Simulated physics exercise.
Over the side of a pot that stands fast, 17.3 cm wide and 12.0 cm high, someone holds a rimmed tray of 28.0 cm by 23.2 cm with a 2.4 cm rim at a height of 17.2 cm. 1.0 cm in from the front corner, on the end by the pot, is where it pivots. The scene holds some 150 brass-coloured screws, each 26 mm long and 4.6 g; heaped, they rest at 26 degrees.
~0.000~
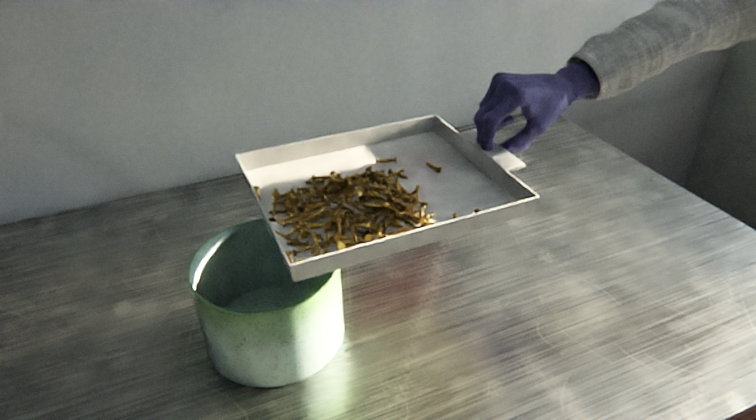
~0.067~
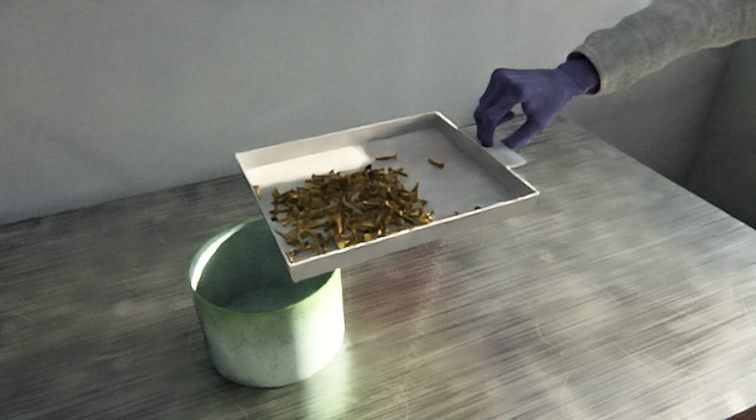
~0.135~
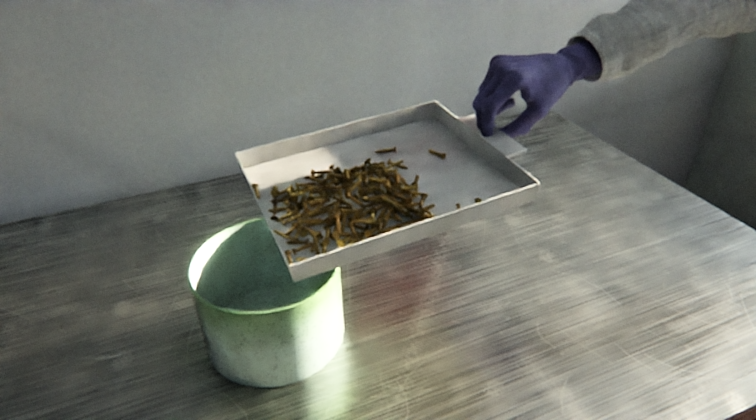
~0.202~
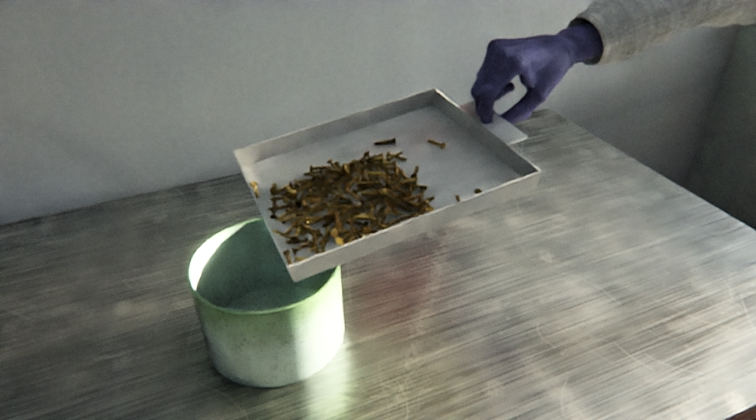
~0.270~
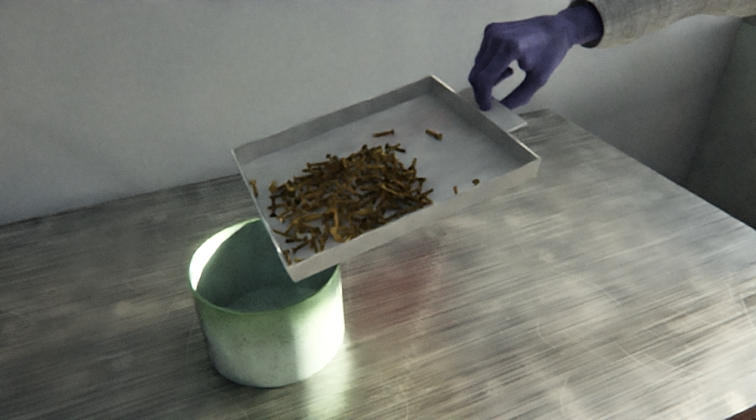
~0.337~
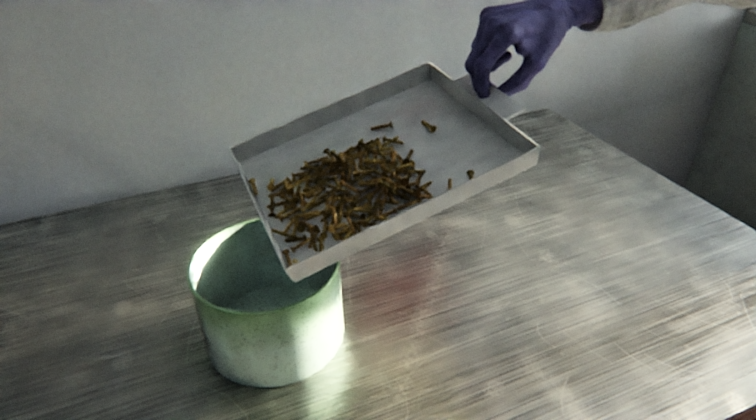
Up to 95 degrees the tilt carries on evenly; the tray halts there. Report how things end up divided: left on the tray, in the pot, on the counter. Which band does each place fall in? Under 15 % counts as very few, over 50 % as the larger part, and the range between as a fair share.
Left on the tray: Very few. Pot: A fair share. Counter: The larger part.
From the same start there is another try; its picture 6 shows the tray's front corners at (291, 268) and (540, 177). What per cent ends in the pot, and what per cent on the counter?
The pot gets 0 and the counter 100.
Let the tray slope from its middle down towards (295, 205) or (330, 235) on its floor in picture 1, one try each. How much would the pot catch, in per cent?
That would be close to 75 per cent and then close to 0 per cent.
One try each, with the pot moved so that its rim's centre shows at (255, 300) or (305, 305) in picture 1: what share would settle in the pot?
Estimates: 95 in a hundred and 60 in a hundred.
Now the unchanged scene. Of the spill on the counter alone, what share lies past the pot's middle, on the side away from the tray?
I'd put it at close to 90 per cent.
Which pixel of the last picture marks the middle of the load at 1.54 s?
(255, 229), roughly.
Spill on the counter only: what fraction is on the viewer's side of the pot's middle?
About 100 per cent.
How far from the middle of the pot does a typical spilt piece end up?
Distance: Roughly 16 cm.
Then, at 1.06 s, tilt 52 degrees; the tray holds 100 %, the pot 0 %.
After 1.54 s, tilt 77 degrees; the tray holds 90 %, the pot 0 %.
Then, at 2.09 s, tilt 95 degrees; the tray holds 5 %, the pot 40 %.
At rest (3.3 s), tray 0 %, pot 40 %, counter 60 %.
